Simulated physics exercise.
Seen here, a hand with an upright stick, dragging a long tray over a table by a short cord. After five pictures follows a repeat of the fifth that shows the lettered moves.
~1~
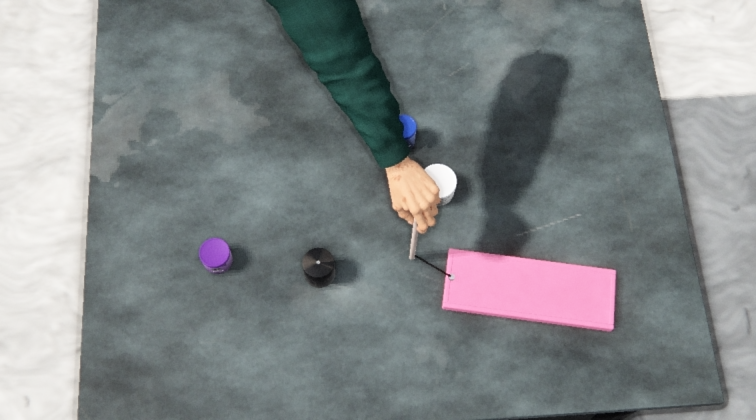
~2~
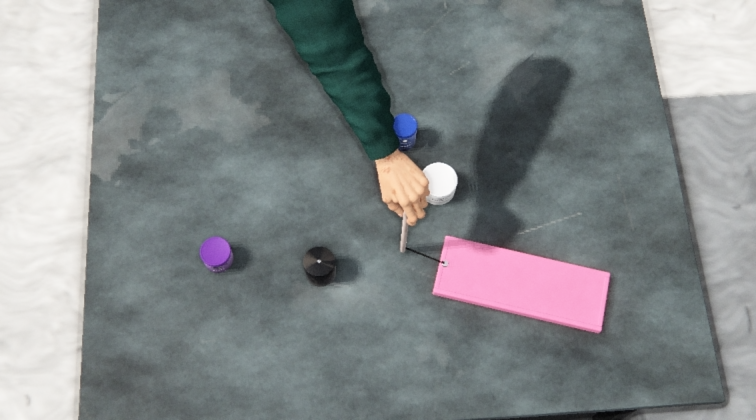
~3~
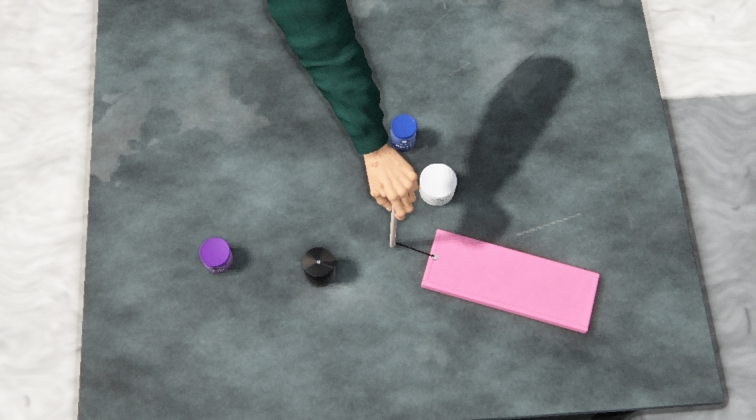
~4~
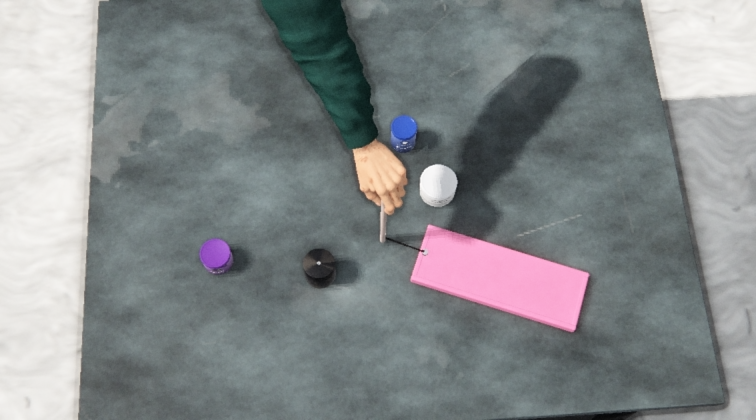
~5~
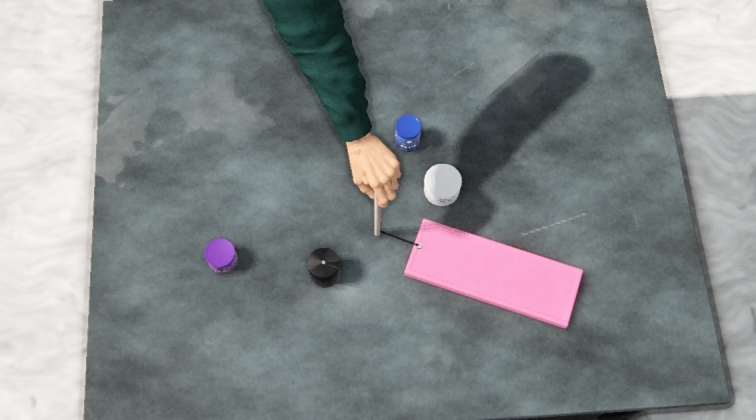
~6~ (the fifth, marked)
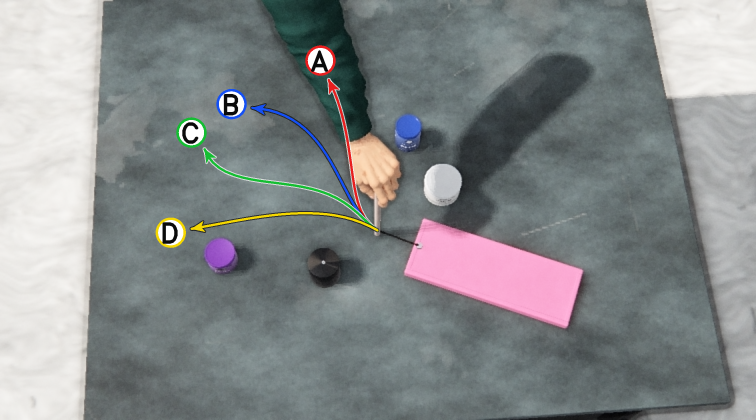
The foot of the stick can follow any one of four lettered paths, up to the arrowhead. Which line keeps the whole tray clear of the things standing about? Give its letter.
Choose path C.
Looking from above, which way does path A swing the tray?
Clockwise.
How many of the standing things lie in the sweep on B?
It touches one.
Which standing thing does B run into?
It is the white tub.
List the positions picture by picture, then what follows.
In the first frame, white tub (437, 186); blue jar (403, 134); purple tub (216, 256).
In the second frame, pink tray (522, 282); white tub (438, 184).
In the third frame, pink tray (511, 279); purple tub (217, 256).
In the fourth frame, pink tray (500, 276); white tub (438, 186).
In the fifth frame, pink tray (494, 271); purple tub (222, 257); black tin (324, 268); white tub (442, 185).
On the marked copy, A from (377, 230) via (350, 155) to (329, 80); B from (377, 230) via (326, 154) to (252, 108); C from (377, 230) via (286, 184) to (205, 149); D from (377, 230) via (282, 214) to (191, 229).
With C. Early on, foot of the stick (318, 191), middle of the tray (428, 241).
Further on, foot of the stick (247, 179), middle of the tray (360, 216).
At the end, foot of the stick (203, 146), middle of the tray (307, 196); nothing has been touched.
As for the rest, A meets the white tub and blue jar; B meets the white tub; D meets the purple tub and black tin.
